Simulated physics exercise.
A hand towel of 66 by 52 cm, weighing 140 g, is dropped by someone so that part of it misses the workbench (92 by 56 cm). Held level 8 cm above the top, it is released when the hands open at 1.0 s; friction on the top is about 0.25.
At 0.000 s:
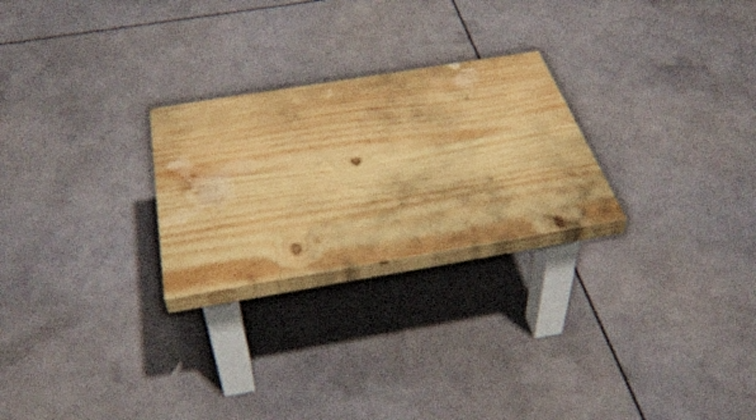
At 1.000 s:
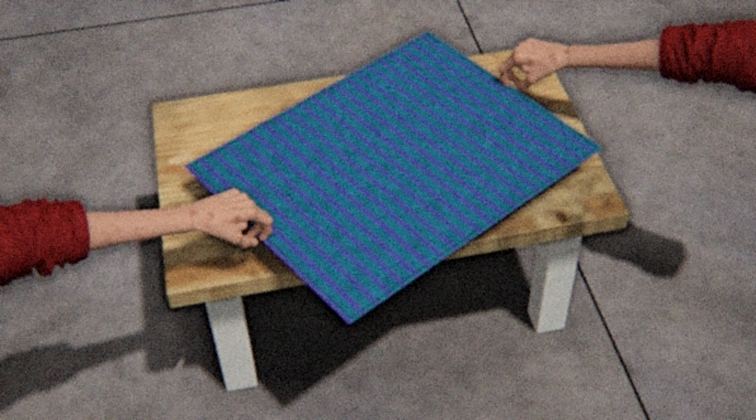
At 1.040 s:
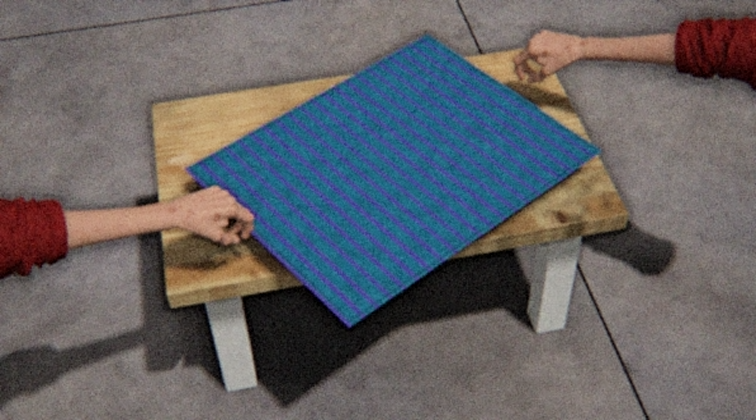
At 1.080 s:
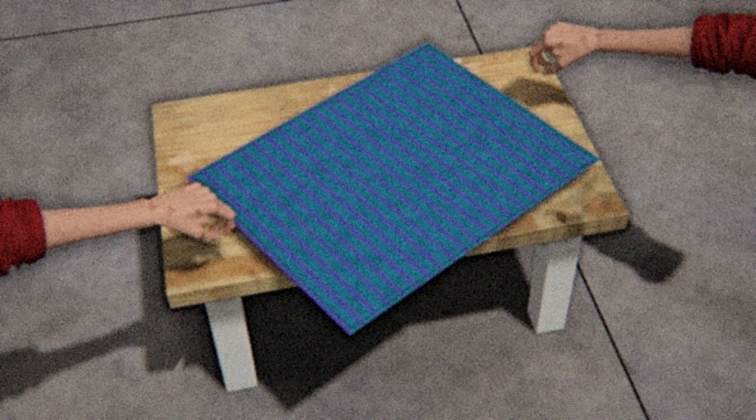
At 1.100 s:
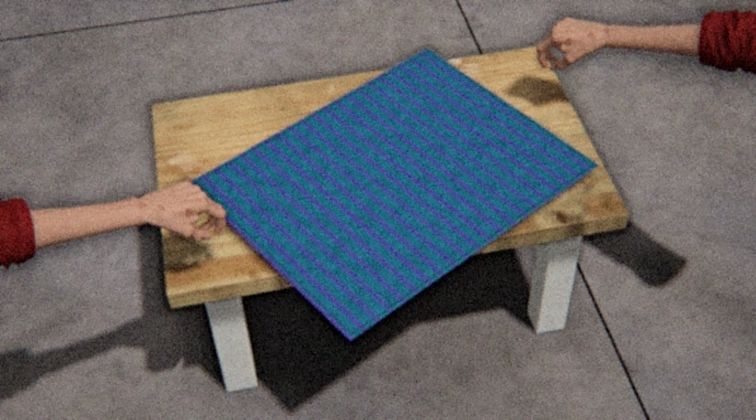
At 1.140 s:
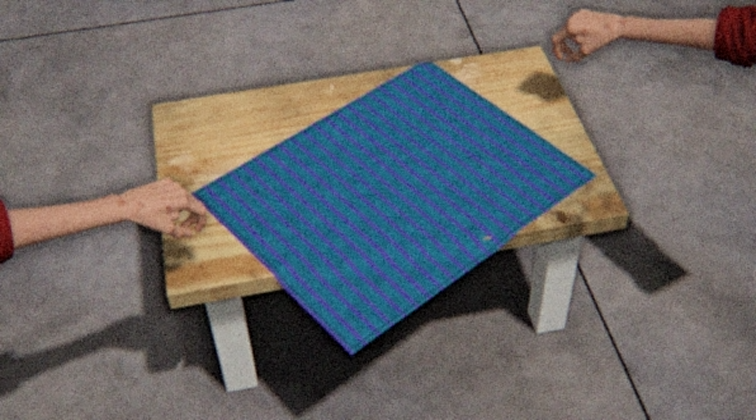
On a grey floor of large slabs, seen from above at an angle by a still camera, stands a low workbench with a pale wooden top and white legs. After the bare bench, two red-sleeved arms appear at left and right beside a blue, purple-striped hand towel, flat and askew over the top and past its front edge. The hands draw outward, and the towel, staying flat, sinks slightly.
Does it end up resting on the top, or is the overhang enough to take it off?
Watch, it won't leave.
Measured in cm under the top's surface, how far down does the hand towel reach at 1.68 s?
Depth under surface at that time: Approx. 12 centimetres.
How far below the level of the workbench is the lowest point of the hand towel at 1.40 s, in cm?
8 cm.
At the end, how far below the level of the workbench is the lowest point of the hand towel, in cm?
About 22 cm.
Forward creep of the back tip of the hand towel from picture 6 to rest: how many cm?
It slips forward by about 1 cm.
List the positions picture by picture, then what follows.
The first picture shows the bare workbench.
The second picture shows hand towel corners (349, 324) (185, 166) (428, 32) (603, 148).
The third picture shows hand towel corners (349, 327) (185, 169).
The fourth picture shows hand towel corners (350, 335) (187, 177).
The fifth picture shows hand towel corners (350, 341) (188, 183).
The sixth picture shows hand towel corners (351, 355) (191, 194) (427, 64) (597, 176).
By 1.4 s, 85 % of the hand towel is still over the top.
By 1.7 s, 85 % of the hand towel is still over the top.
By 1.9 s, 85 % of the hand towel is still over the top.
By 2.2 s, 85 % of the hand towel is still over the top.
By 4.4 s, 80 % of the hand towel is still over the top.
